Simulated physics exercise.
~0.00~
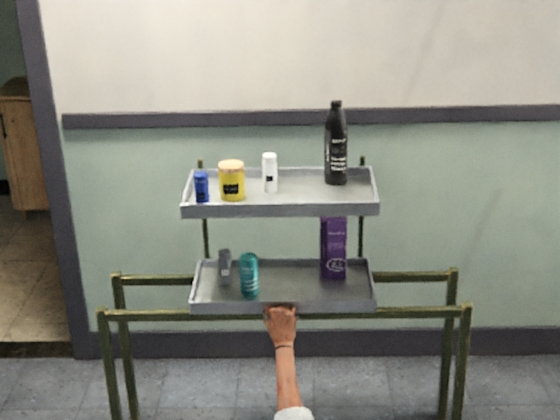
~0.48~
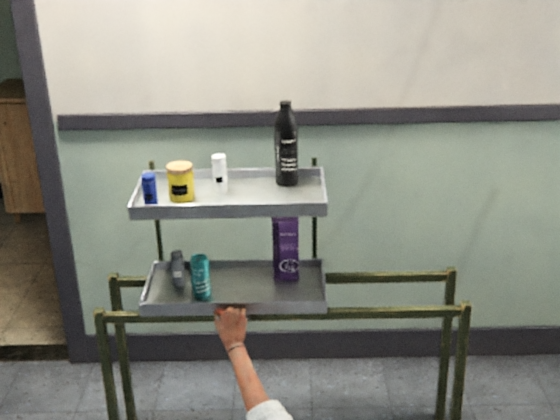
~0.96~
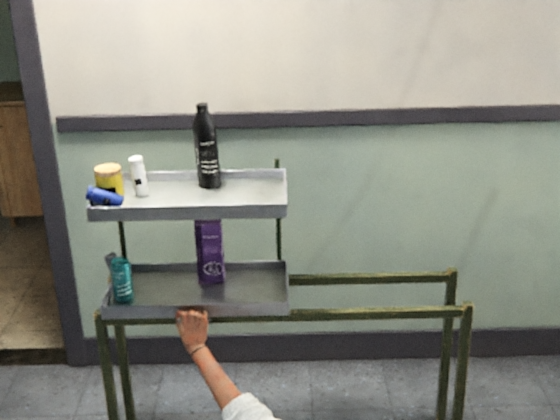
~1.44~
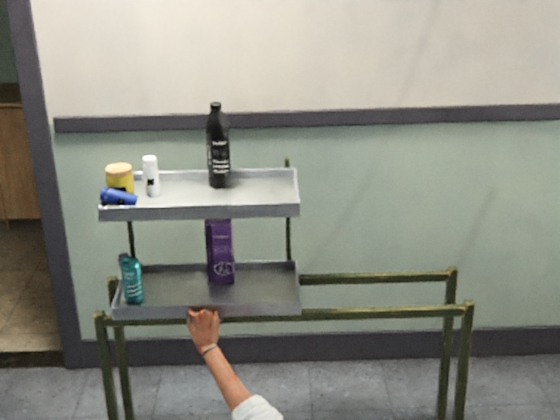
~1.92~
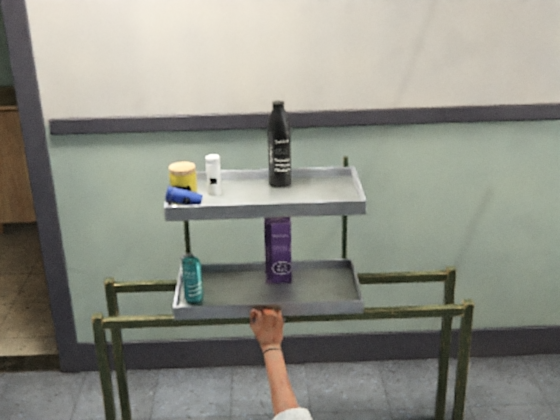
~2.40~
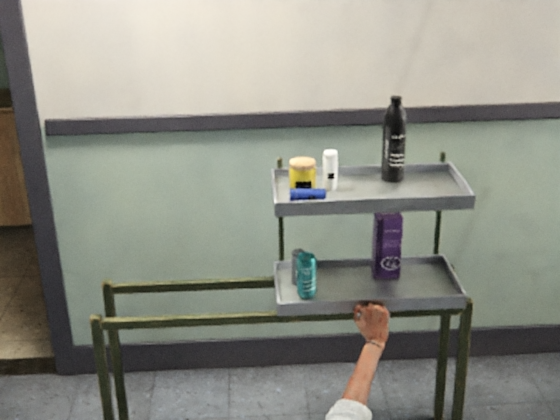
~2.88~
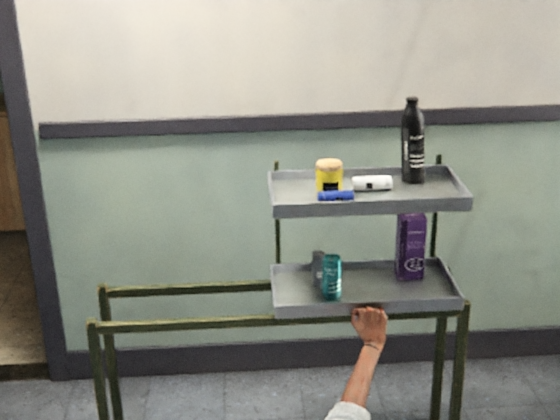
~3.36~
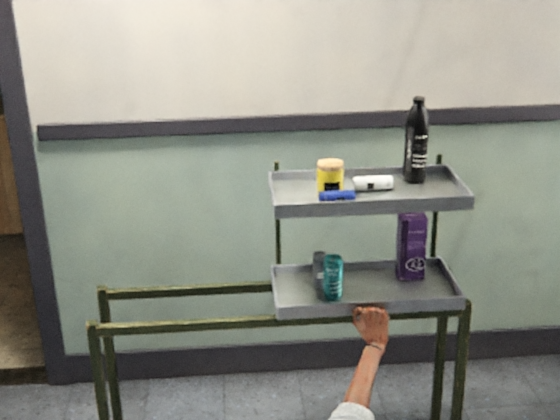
A hand slid a two-level grey tray of bottles and containers left along a green frame, and a small blue one tipped over. The hand then moved it right, where a white one fell too, while the tall black bottle stayed standing.
